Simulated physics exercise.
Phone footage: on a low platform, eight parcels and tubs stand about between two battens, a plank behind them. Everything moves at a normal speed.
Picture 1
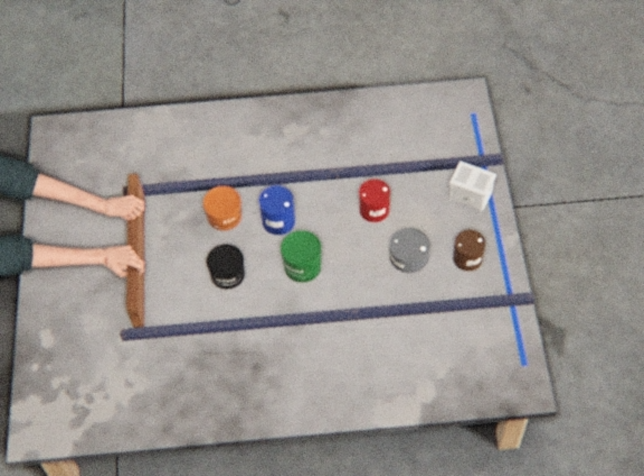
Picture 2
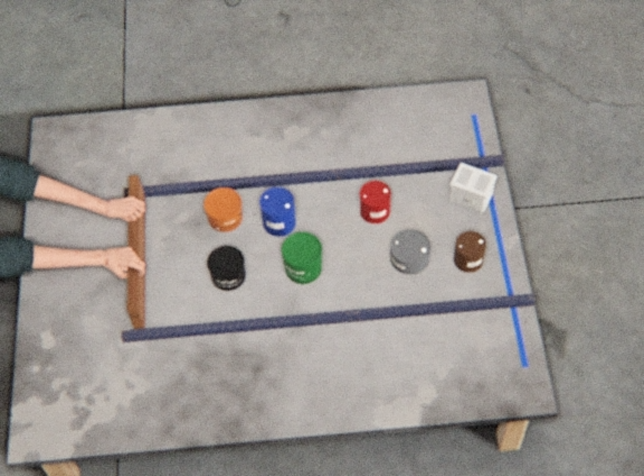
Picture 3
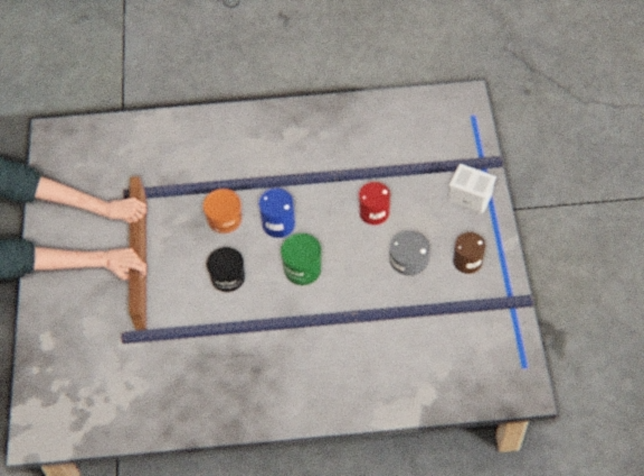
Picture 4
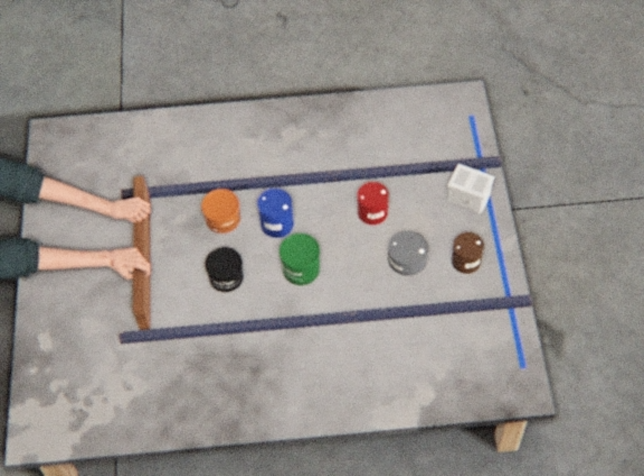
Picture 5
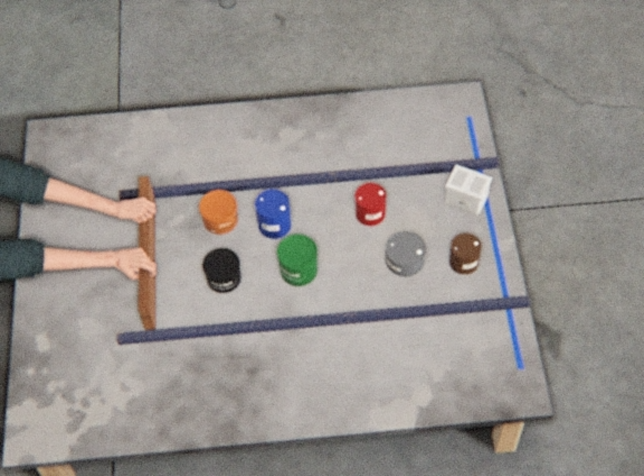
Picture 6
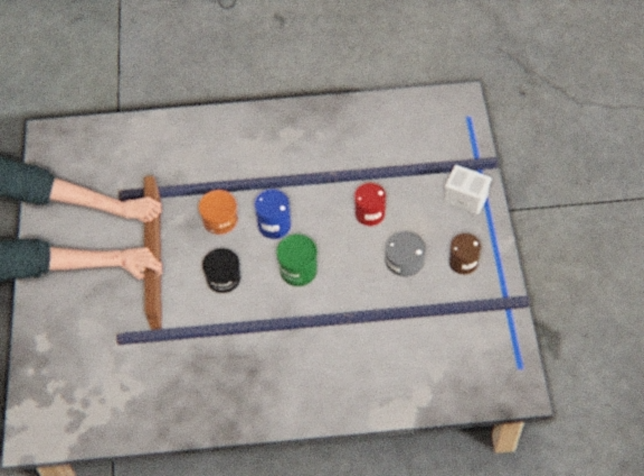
Two hands slide a wooden plank slightly right toward eight small containers between dark battens.
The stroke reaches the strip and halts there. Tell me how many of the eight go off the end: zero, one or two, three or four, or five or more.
The answer is five or more.
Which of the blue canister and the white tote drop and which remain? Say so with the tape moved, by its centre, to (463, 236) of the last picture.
The blue canister keeps its place and the white tote comes off.
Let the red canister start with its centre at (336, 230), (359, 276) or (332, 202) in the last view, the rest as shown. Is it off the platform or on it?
Going through the three places, it drops down; is not lost; drops down.
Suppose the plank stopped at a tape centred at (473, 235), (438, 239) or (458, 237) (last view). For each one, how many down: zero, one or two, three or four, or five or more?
Place one: Five or over; place two: One or two; place three: Three or four.
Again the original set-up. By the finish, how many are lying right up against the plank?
Contact count: 3.
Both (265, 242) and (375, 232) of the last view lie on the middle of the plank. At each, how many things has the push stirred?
Moved so far: 4, then 7.
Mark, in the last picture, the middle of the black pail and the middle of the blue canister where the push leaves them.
(516, 244) and (509, 212).
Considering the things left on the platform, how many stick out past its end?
It would come to 3.
Soon after, none off yet; white tote at rest near (467, 191); brown canister at rest near (465, 254); grey canister at rest near (405, 254).
Then, none off yet; white tote at rest near (467, 191); brown canister moved about its own width near (510, 255); grey canister moved well along near (476, 246).
At rest, the number that fall off is five or more; fallen, green pail, red canister, grey canister, brown canister and white tote.
